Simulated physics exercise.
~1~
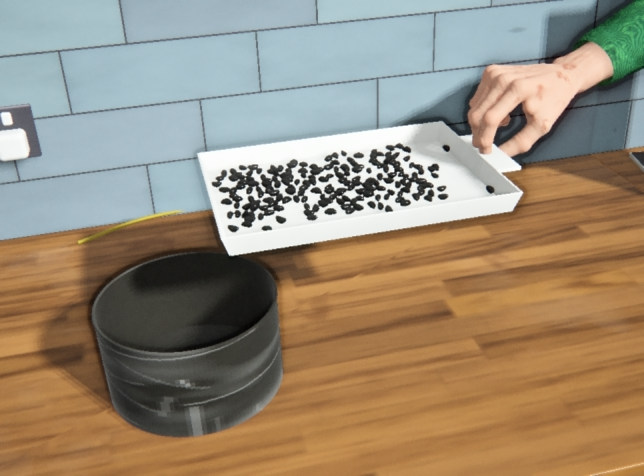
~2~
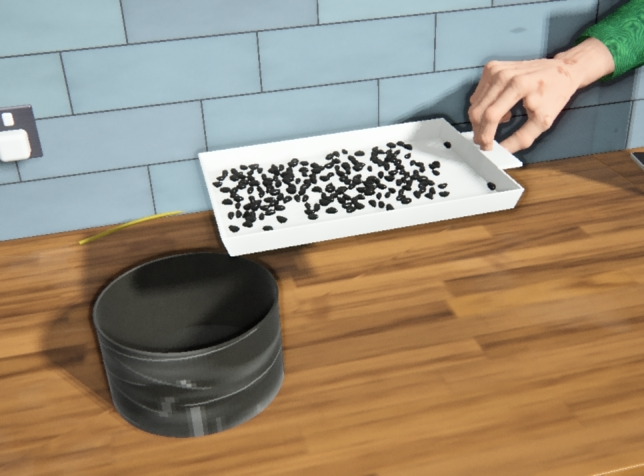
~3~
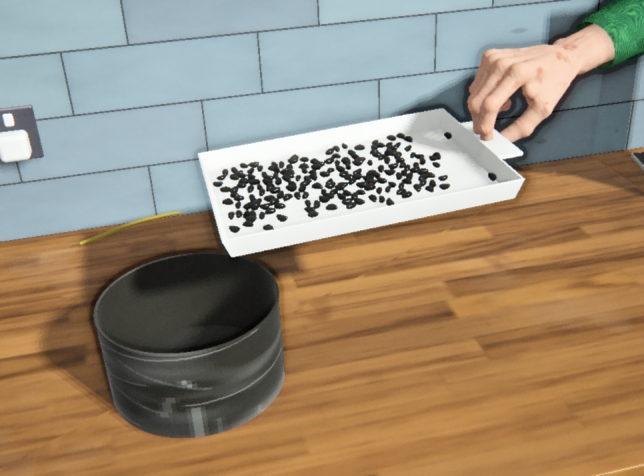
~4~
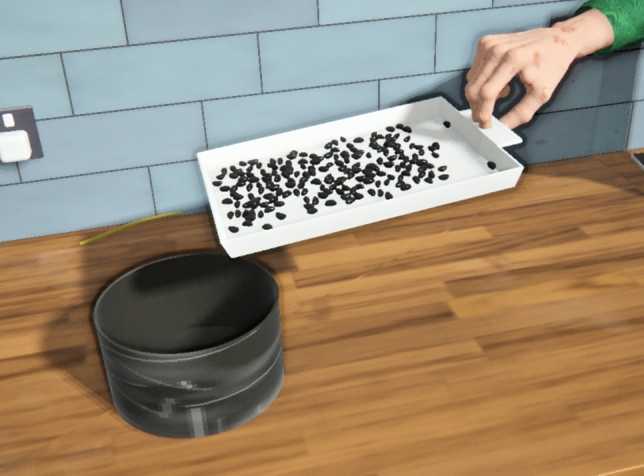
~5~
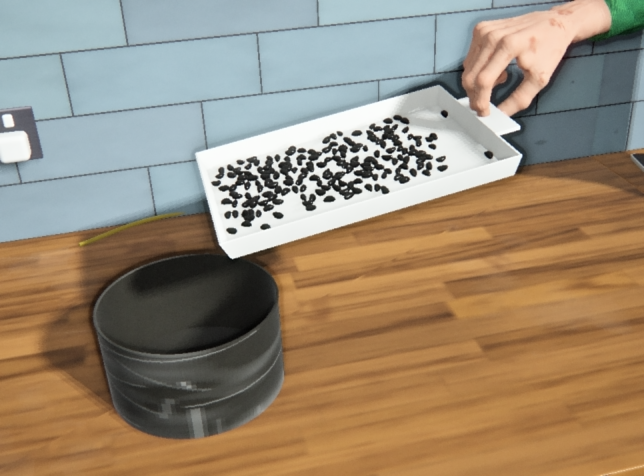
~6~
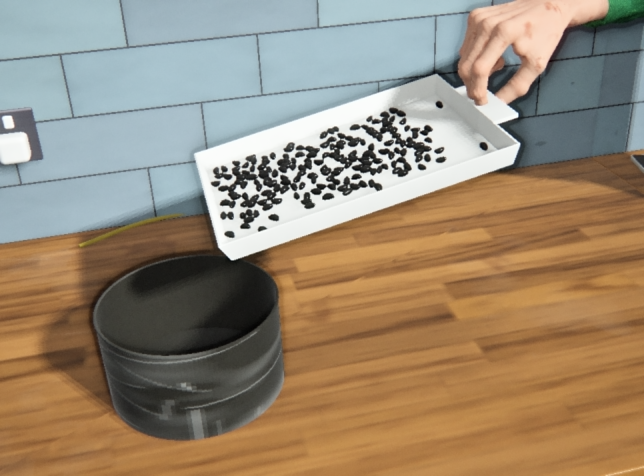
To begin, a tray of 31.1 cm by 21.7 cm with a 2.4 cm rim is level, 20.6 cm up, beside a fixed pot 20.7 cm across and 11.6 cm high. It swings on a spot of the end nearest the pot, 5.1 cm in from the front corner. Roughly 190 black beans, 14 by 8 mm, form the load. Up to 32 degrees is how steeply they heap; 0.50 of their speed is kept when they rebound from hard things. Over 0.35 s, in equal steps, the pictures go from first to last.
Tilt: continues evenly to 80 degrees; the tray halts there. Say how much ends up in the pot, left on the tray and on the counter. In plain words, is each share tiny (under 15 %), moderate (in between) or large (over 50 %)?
My prediction: Pot: I expect the major share of the load there, tray: I expect a notable fraction of the load there, counter: I expect a mere dribble of the load there.
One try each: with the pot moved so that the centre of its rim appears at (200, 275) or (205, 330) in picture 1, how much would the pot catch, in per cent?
The shares would be near 55 and 60 per cent respectively.
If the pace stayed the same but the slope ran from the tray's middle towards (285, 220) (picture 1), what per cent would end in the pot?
Estimate: Near 70 per cent.
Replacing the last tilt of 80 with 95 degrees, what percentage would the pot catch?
Estimate: Roughly 95 percent.
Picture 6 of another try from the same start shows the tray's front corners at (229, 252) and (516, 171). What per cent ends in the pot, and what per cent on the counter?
The pot gets 35 and the counter 60.
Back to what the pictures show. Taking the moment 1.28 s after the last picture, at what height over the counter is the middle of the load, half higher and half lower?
The halfway mark is near 24 cm.
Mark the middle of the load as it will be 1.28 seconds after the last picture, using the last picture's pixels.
My estimate is roughly (220, 189).
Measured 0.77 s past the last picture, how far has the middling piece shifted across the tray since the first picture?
About 11 cm.
Then, 0.77 s after the last picture, tilt 44 degrees; the tray holds 100 %, the pot 0 %.
Then, 1.28 s after the last picture, tilt 65 degrees; the tray holds 95 %, the pot 0 %.
Then, 1.86 s after the last picture, tilt 80 degrees; the tray holds 35 %, the pot 50 %.
In the end, pot 70 %, tray 25 %, counter 5 %.
